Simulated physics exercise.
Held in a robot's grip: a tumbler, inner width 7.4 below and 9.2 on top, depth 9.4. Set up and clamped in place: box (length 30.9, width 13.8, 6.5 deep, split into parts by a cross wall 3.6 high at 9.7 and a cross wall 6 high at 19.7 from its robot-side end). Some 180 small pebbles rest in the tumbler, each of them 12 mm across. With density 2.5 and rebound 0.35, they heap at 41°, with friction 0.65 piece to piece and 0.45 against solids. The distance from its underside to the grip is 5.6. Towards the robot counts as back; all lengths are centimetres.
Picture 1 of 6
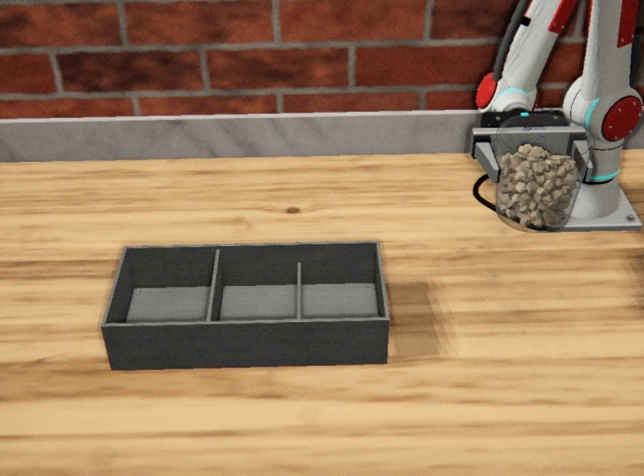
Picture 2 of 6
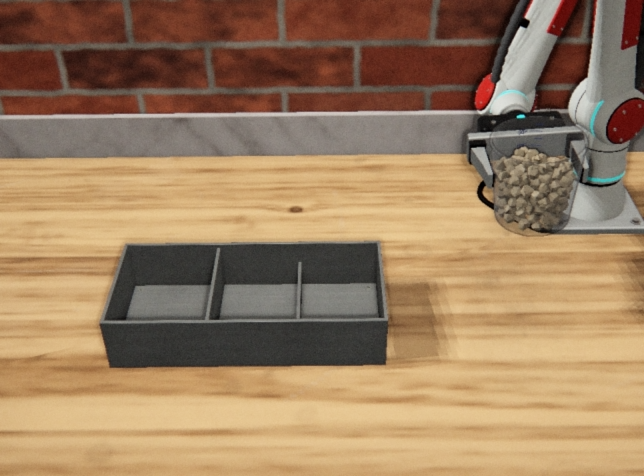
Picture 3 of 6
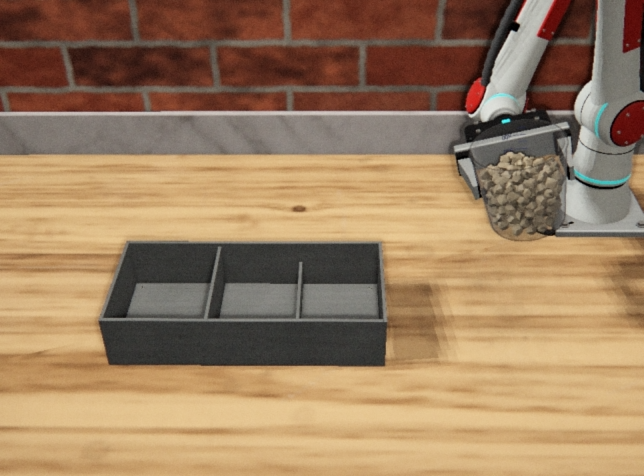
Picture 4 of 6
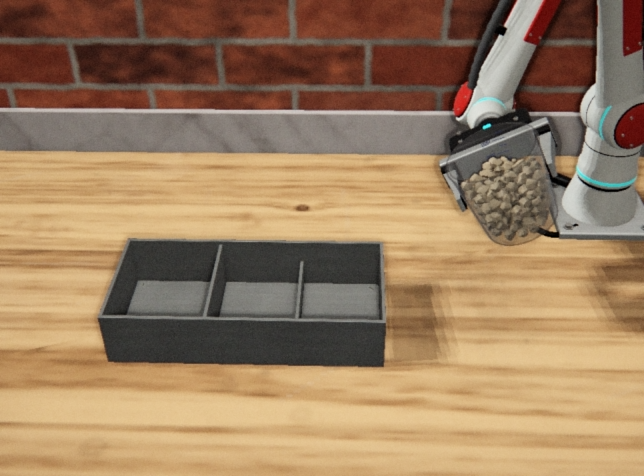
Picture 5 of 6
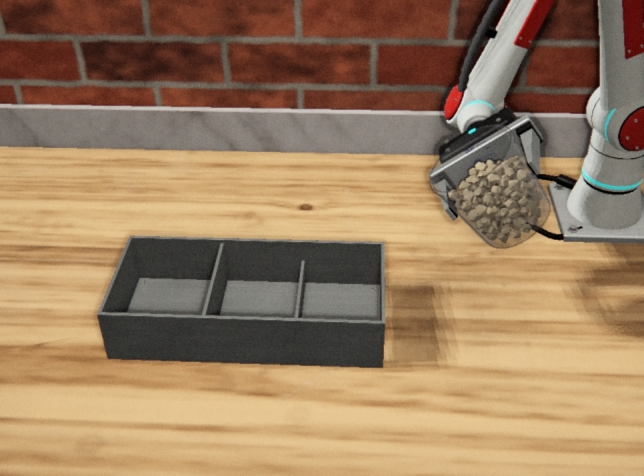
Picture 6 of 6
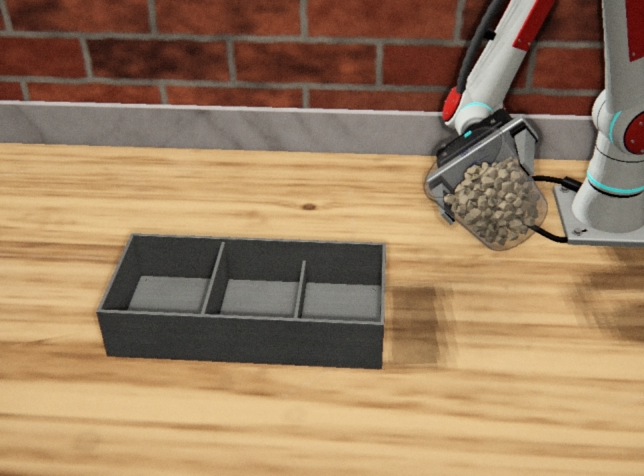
At the start, a robot arm at the right holds a clear tumbler of small pebbles upright above a wooden table, near a dark three-part tray. The arm shifts the tumbler slightly left and tilts it steadily, its base swinging right, until it leans well over toward the left, pebbles still inside.
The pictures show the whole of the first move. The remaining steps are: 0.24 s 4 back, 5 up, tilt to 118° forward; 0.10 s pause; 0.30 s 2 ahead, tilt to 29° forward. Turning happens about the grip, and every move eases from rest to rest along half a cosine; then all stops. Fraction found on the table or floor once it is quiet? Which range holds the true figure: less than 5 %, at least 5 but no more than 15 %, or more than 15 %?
The true figure is more than 15 %.
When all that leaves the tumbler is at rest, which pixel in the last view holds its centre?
Roughly at pixel (405, 320).
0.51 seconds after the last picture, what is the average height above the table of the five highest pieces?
Some 26 cm.
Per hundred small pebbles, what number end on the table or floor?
Around 35 percent.
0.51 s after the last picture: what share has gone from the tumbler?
40 %.
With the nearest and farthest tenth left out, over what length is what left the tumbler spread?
The stretch is some 20 cm.
Then, 0.26 s after the last picture, tilted 118° forward, highest piece 30 above the table; 173 in the tumbler, 9 in flight or on a rim.
Then, 0.51 s after the last picture, tilted 63° forward, highest piece 25 above the table; 105 in the tumbler, 35 on the table or floor, 42 in flight or on a rim.
Then, 0.84 s after the last picture, tilted 29° forward, highest piece 26 above the table; 100 in the tumbler, 61 on the table or floor, 20 in the robot-side part, 1 in the middle part.
Then, 1.89 s after the last picture, tilted 29° forward, highest piece 26 above the table; 100 in the tumbler, 61 on the table or floor, 20 in the robot-side part, 1 in the middle part.
Final count, 100 in the tumbler, 61 on the table or floor, 20 in the robot-side part, 1 in the middle part. That is 34 % on the table or floor.
